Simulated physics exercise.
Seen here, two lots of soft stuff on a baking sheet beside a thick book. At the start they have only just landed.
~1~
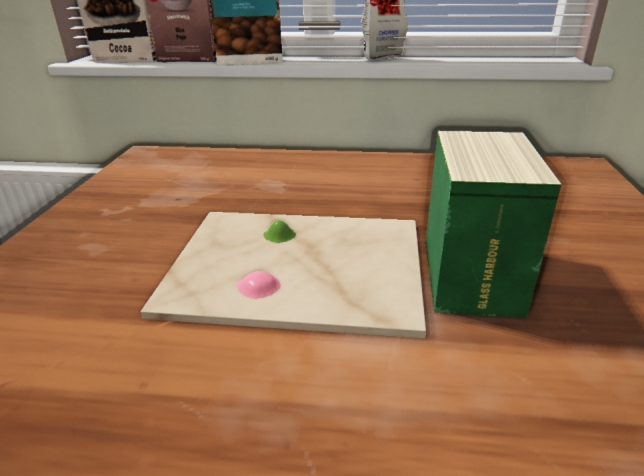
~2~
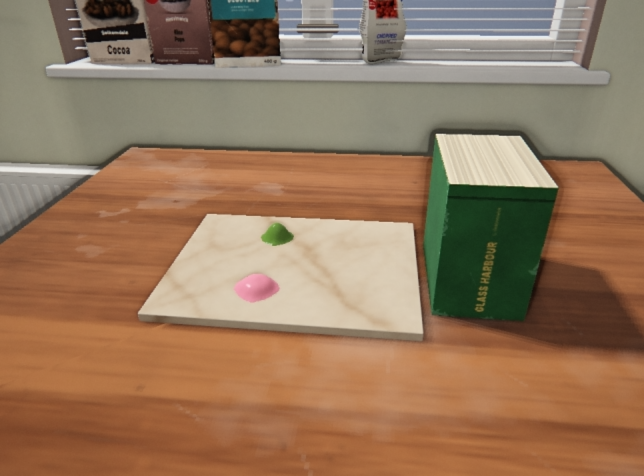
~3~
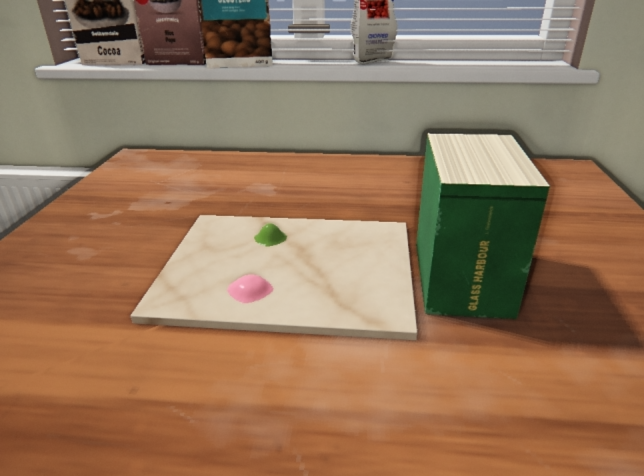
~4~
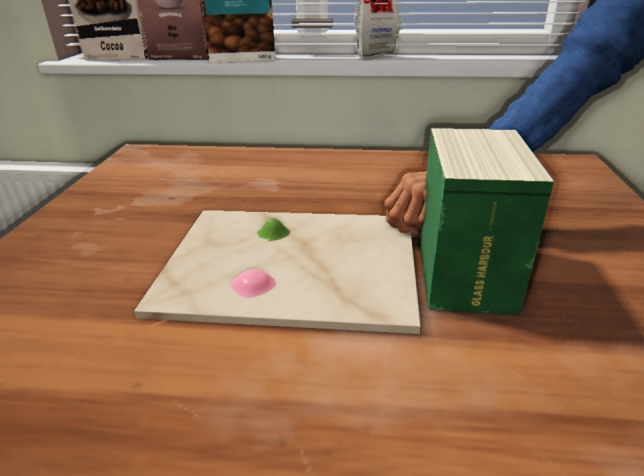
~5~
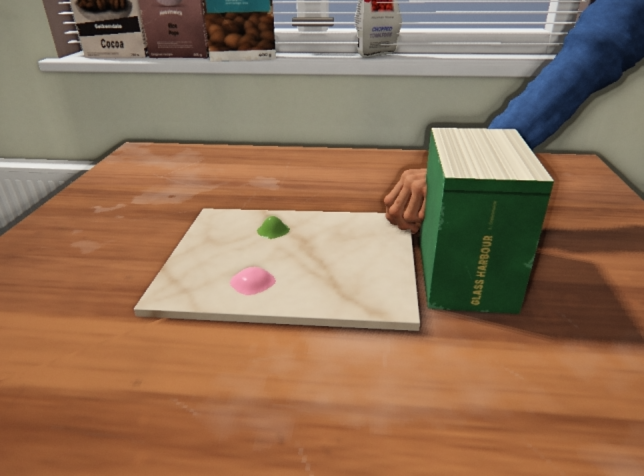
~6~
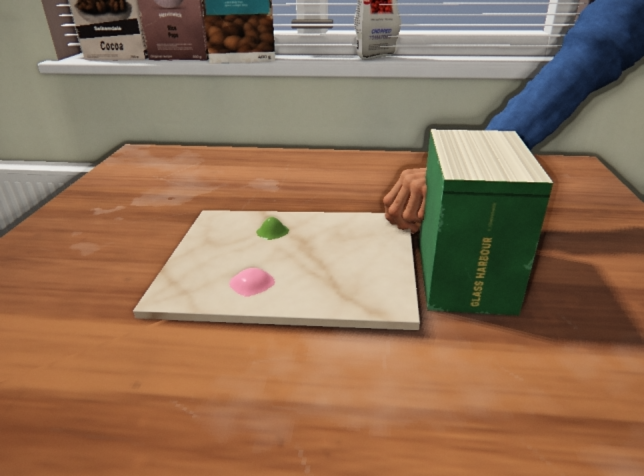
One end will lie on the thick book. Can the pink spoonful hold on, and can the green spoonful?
The pink spoonful stays on and the green spoonful stays on.
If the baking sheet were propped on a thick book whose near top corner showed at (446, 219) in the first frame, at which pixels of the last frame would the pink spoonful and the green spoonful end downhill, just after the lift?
About (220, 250) and (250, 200).
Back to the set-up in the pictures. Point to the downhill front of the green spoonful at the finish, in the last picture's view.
Roughly at (239, 195).
Next, slope about 34°; the pink spoonful has not moved; the green spoonful has not moved.
After that, the pink spoonful has not moved; the green spoonful has not moved.
Finally, slope about 34°; the pink spoonful has not moved; the green spoonful has not moved.
